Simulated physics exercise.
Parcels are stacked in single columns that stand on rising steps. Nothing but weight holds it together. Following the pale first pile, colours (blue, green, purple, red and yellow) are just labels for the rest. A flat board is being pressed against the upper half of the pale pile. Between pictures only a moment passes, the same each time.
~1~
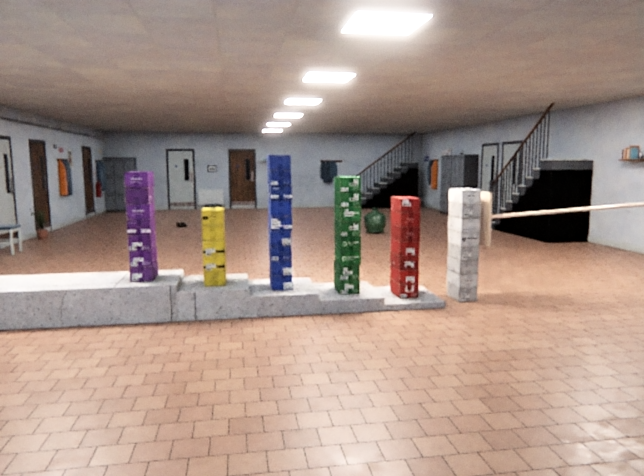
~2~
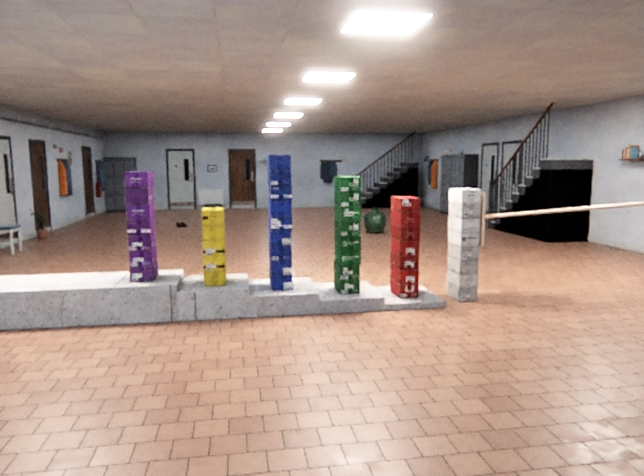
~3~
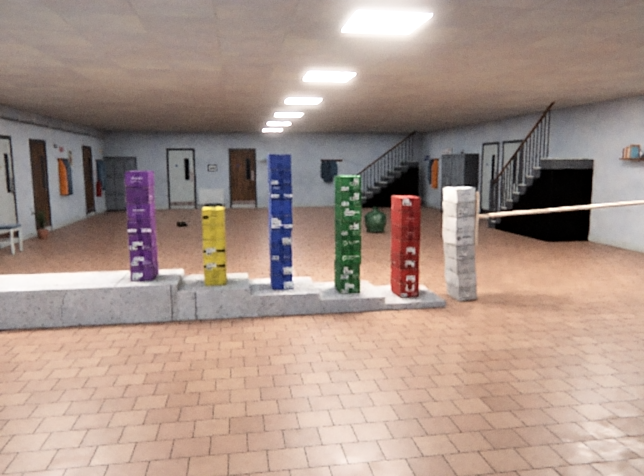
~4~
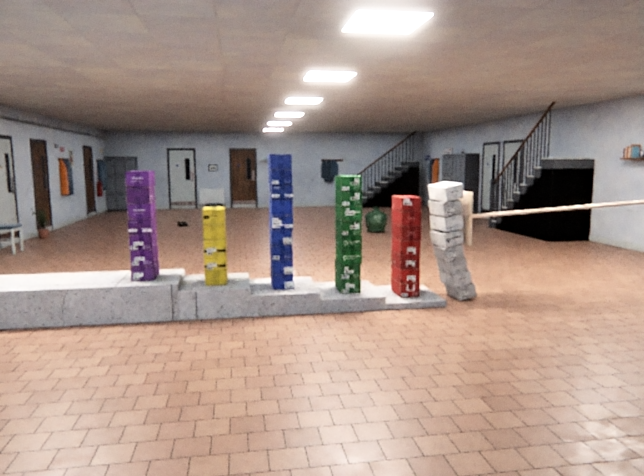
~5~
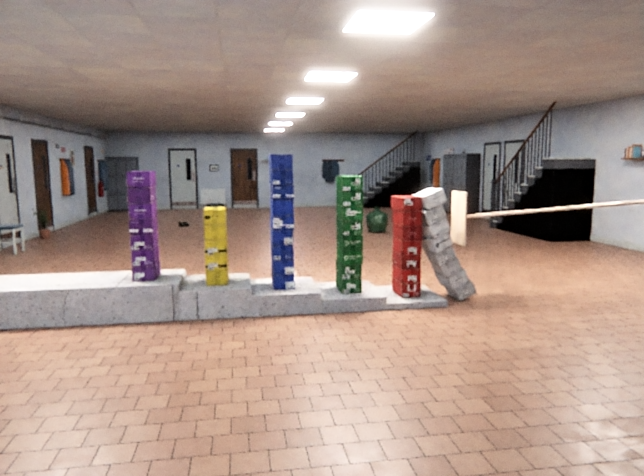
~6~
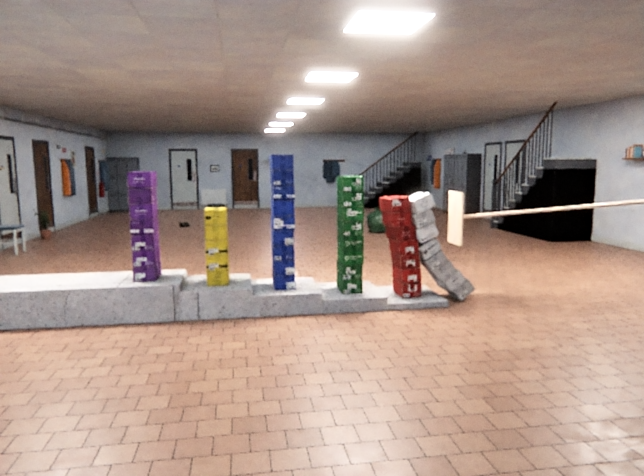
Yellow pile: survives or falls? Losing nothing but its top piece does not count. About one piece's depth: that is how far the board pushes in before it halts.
It will be badly damaged.
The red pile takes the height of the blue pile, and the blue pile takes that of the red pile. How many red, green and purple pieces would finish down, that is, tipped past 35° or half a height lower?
Pieces down at the end - red: 9, green: 8, purple: 6.
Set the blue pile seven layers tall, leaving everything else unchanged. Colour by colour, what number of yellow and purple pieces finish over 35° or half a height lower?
Once things settle, yellow has 4 down and purple has 7.
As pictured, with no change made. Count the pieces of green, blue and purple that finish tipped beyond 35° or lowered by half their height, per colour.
In the end the numbers are green 8, blue 9 and purple 6.
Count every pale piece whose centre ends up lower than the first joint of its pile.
I make it 1 all told.
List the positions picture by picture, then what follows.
In the first picture (pixels give the middle of a visible side), board (491, 212) not yet touching; top yellow parcel (213, 218); top red parcel (411, 205); none of the others has stirred.
The second picture shows board (484, 212) not yet touching; top yellow parcel (213, 218).
The third picture shows board (478, 212) pushing; top yellow parcel (213, 217); none of the others has stirred.
The fourth picture shows board (472, 212) pushing, top of the pale pile leaning a little; top yellow parcel (214, 217); none of the others has stirred.
The fifth picture shows board (466, 212) pushing, top of the pale pile leaning clearly; top yellow parcel (215, 217); top red parcel (413, 205) a little from its place; one has shifted.
The sixth picture shows board (463, 212) stopped, top of the pale pile leaning clearly; top yellow parcel (216, 218); top red parcel (401, 205) tilted barely; steepest lean, the parcel at (410, 262); movement in 6 of them.
Shortly afterwards, 8 of the pale pile down; none of the 5 yellow parcels down (7 of 36 in all colours); top yellow parcel unmoved; top red parcel tilted clearly, about its own height lower.
Next, 8 of the pale pile down; 3 of the 5 yellow parcels down (27 of 36 in all colours); top yellow parcel tilted well over, about its own height lower; top green parcel on its side.
In the end, 8 of the pale pile down; 3 of the 5 yellow parcels down (33 of 36 in all colours); top yellow parcel some three heights lower; top green parcel on its side. From the last view, middles, top yellow parcel near (158, 256), top green parcel near (305, 245).
